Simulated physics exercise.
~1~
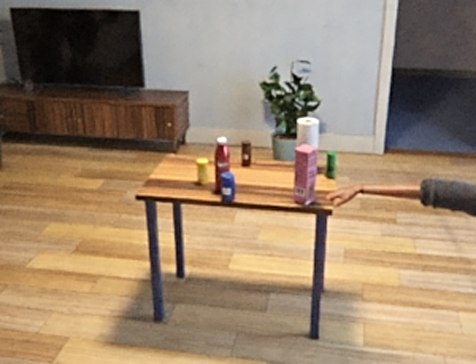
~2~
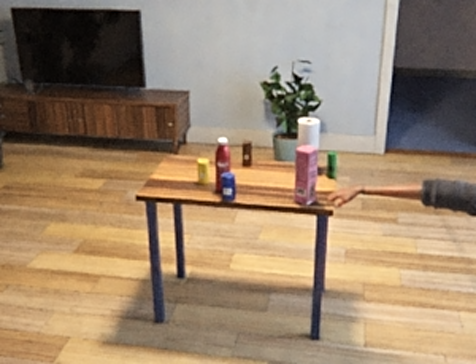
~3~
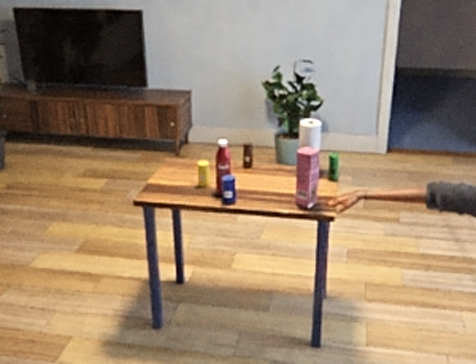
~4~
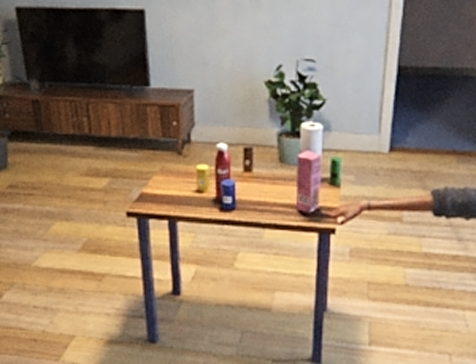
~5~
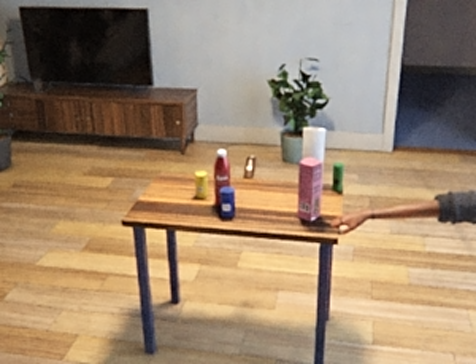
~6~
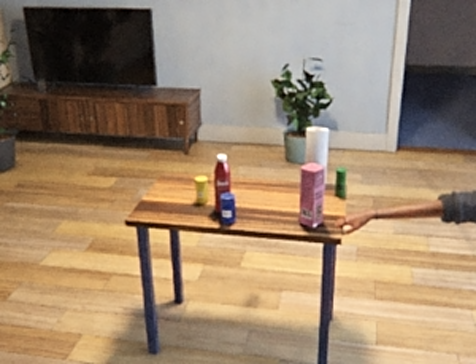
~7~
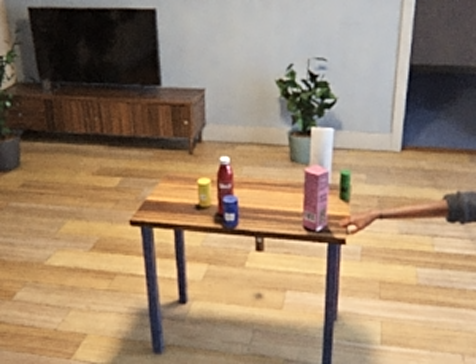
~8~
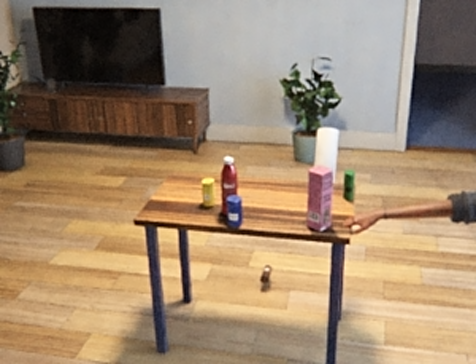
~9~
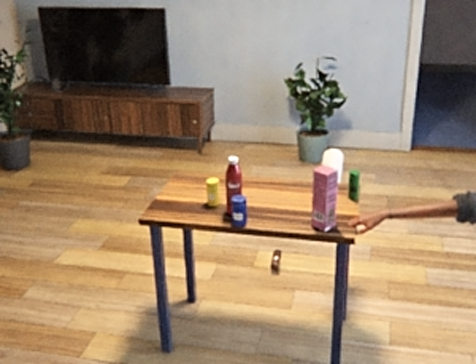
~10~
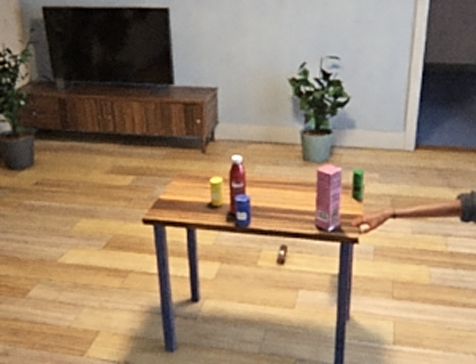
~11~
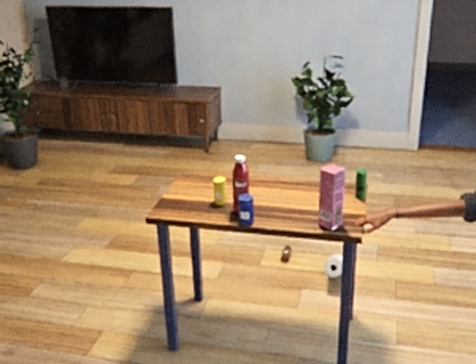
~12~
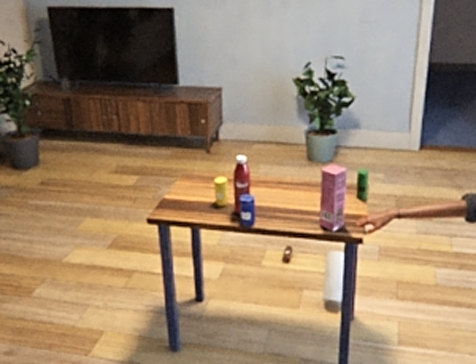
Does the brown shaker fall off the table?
Yes, the brown shaker tips over the back edge as the table slides forward, and it ends up on the floor behind the table.
